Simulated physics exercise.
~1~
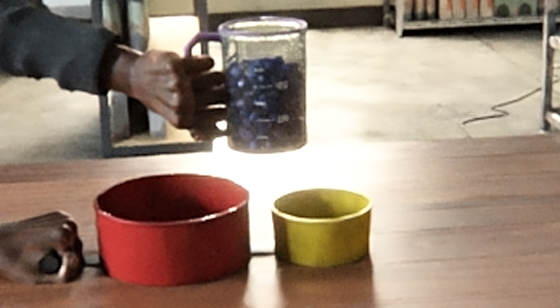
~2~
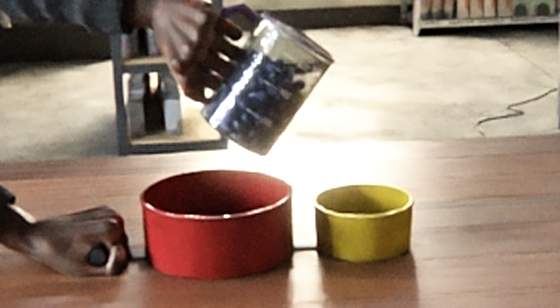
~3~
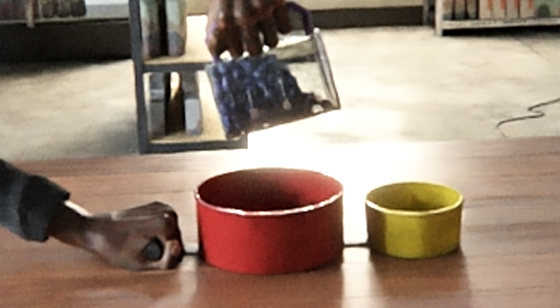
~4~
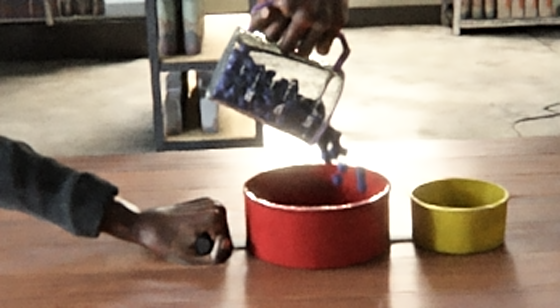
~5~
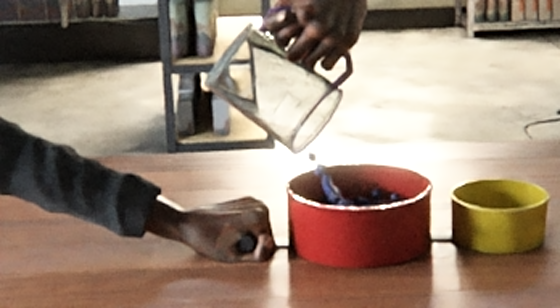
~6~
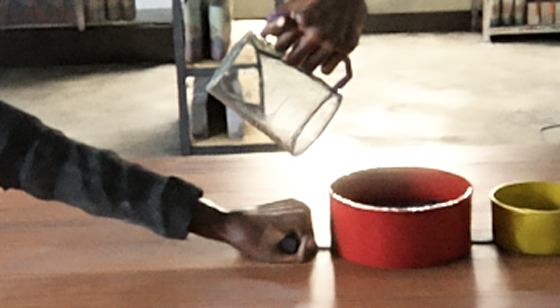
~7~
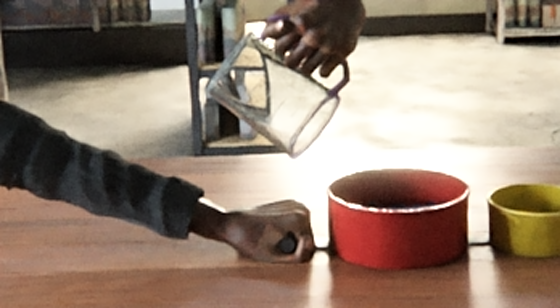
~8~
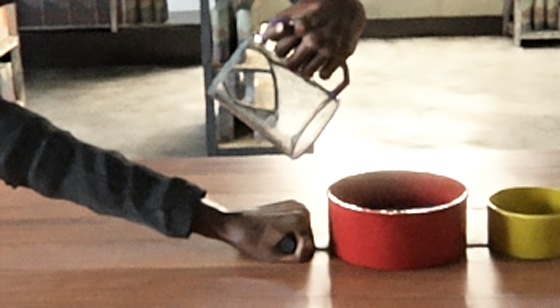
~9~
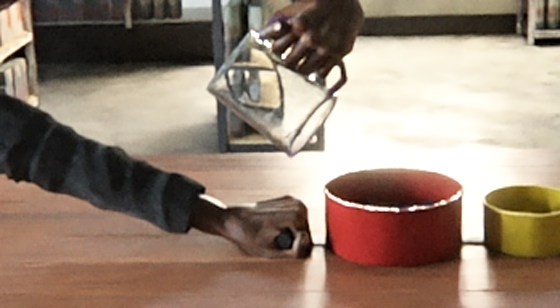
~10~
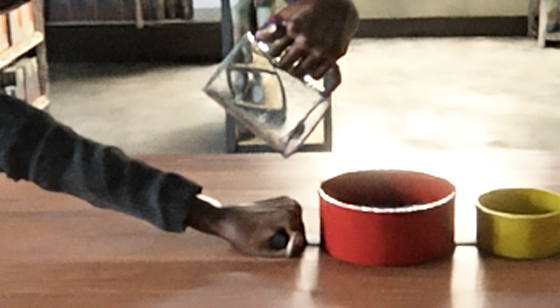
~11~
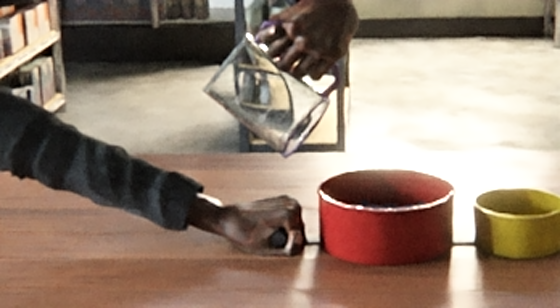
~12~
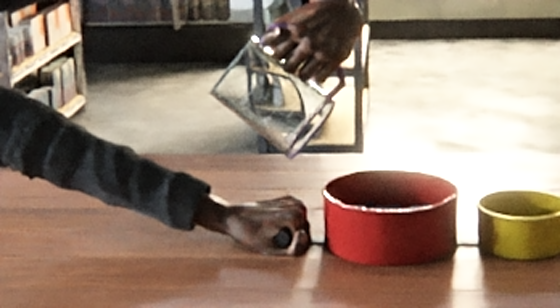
On a brown wooden table in a room with shelves behind, a hand lifts a clear jug of dark blue pieces above a red pot and a smaller yellow dish, joined by a thin strip. Another hand, gripping the near end, slides the pair to the right as the jug begins to tip. The jug leans further until the blueberries tumble over its rim and drop into the red pot. The last few fall in while the pair keeps sliding, then the containers stop. The emptied jug stays tilted in the air, with the berries in the red pot and none in the yellow dish.
